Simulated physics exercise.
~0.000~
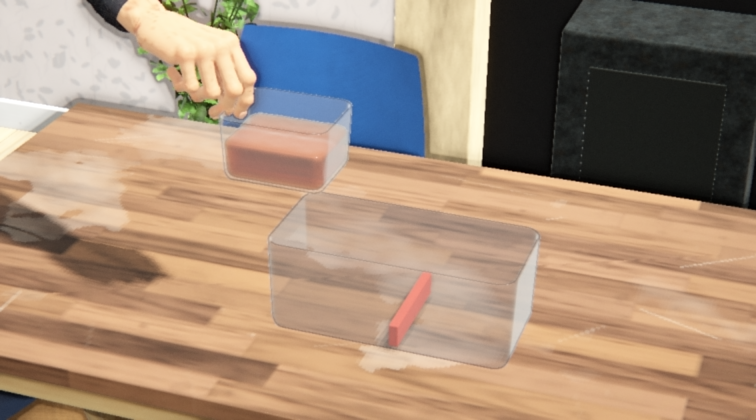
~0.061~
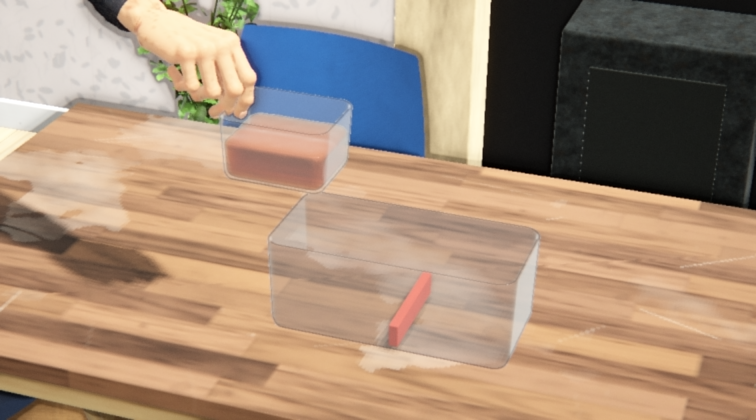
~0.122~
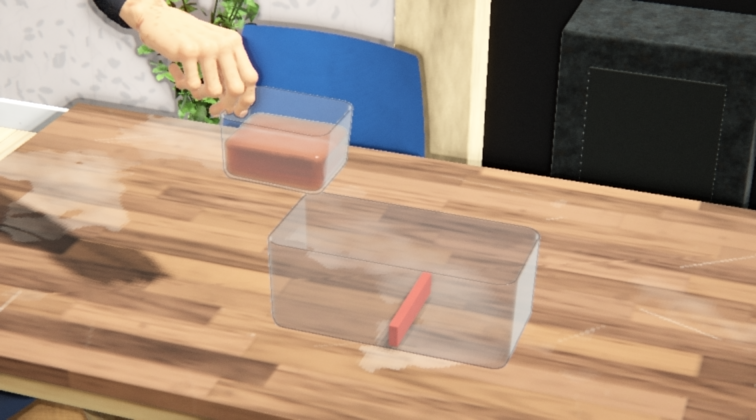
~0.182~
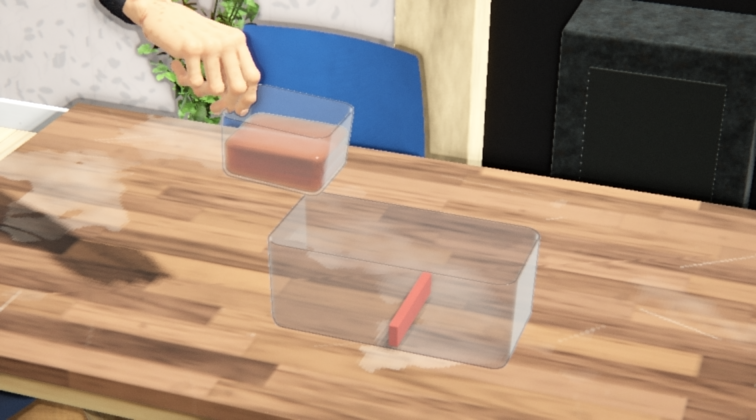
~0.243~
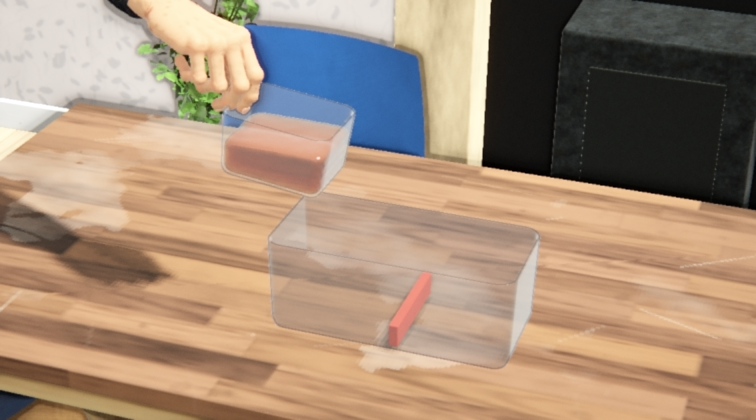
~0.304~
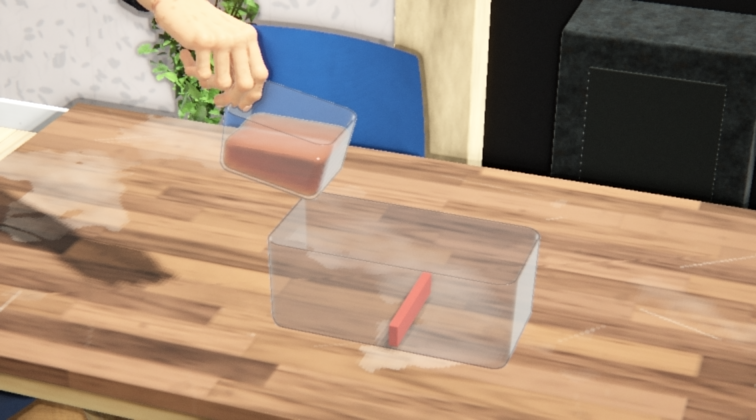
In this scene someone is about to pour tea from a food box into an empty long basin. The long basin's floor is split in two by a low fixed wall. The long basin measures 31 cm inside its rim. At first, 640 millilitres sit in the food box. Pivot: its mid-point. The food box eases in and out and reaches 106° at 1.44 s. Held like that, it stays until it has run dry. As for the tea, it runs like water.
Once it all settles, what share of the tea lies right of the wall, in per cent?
7 %.
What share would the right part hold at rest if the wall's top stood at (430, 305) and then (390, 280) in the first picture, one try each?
The first try gives 15 percent and the second 30 percent.
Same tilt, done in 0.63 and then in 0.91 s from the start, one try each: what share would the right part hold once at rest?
Try 1: Approx. 25 %; try 2: Approx. 10 %.
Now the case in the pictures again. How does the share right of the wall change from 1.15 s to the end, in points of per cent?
I'd say it grows by some 4.
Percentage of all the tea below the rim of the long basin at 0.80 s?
The basin holds roughly 8 in a hundred parts at that moment.
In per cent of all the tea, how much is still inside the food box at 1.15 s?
16 per cent or thereabouts.
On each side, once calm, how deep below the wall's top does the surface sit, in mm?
Some 4 mm on the left and 28 mm on the right.
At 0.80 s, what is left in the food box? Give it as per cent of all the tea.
I reckon about 68 in a hundred is still held.
After 0.80 s the tilt is 62° and 69 per cent is still to pour, 8 is left of the wall and 0 right of it.
After 1.15 s the tilt is 96° and 16 per cent is still to pour, 75 is left of the wall and 2 right of it.
After 1.53 s the tilt is 106° and 0 per cent is still to pour, 93 is left of the wall and 6 right of it.
After 1.94 s the tilt is 106° and 0 per cent is still to pour, 93 is left of the wall and 7 right of it.
In the end 93 per cent lies left of the wall, 7 right of it and 0 outside.
